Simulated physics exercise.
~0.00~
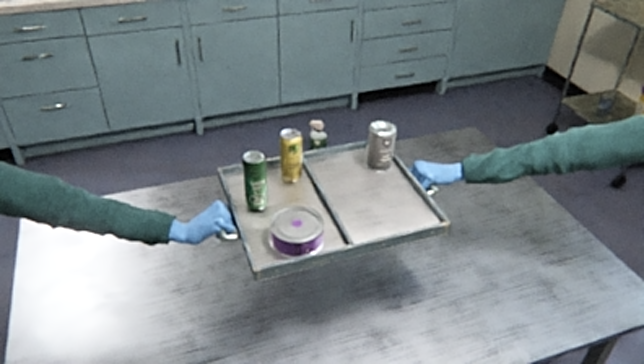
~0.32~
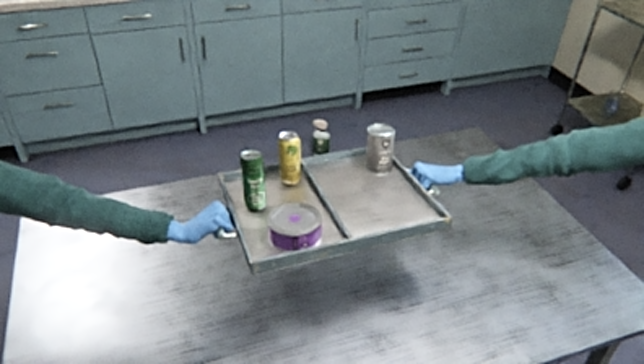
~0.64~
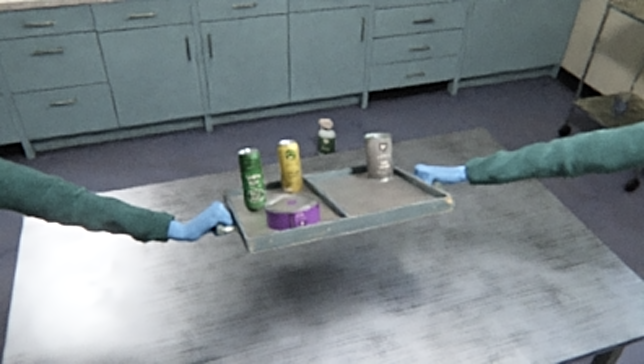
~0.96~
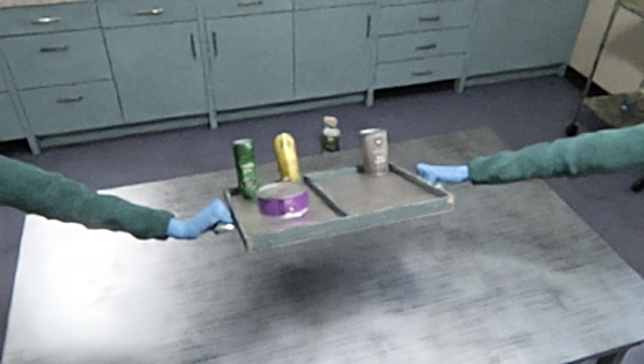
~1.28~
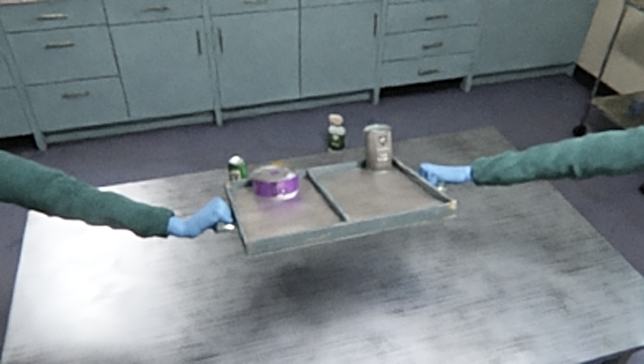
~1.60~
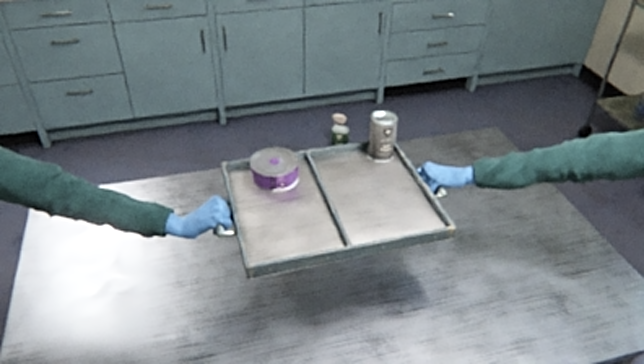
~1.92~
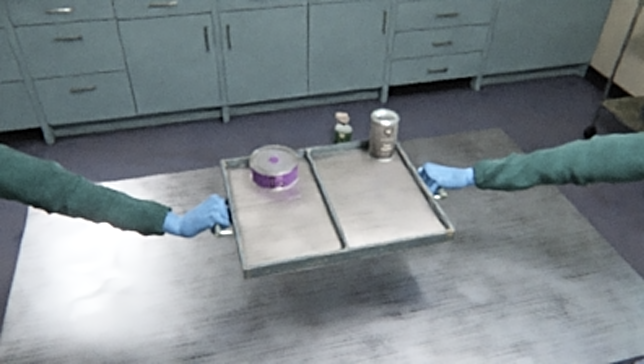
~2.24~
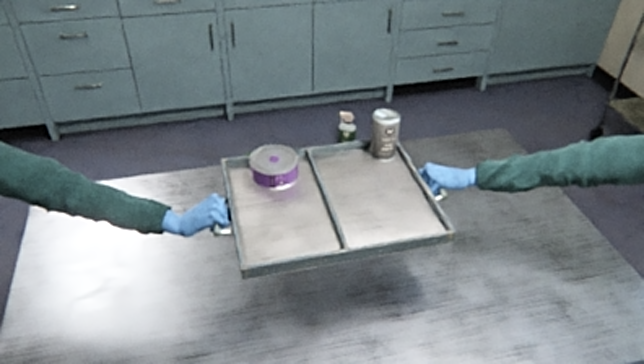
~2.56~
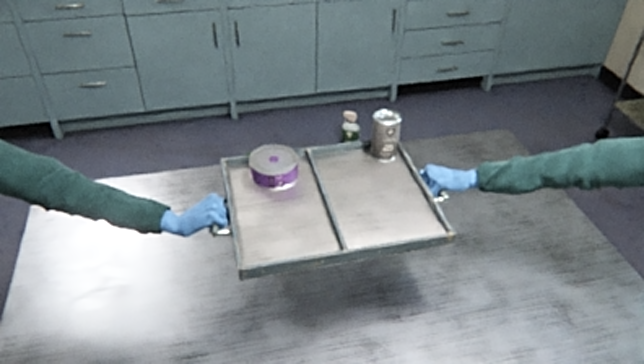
Above a metal table, gloved hands tilting a divided tray, two cans toppling off the far edge, purple tub sliding, grey tin staying.
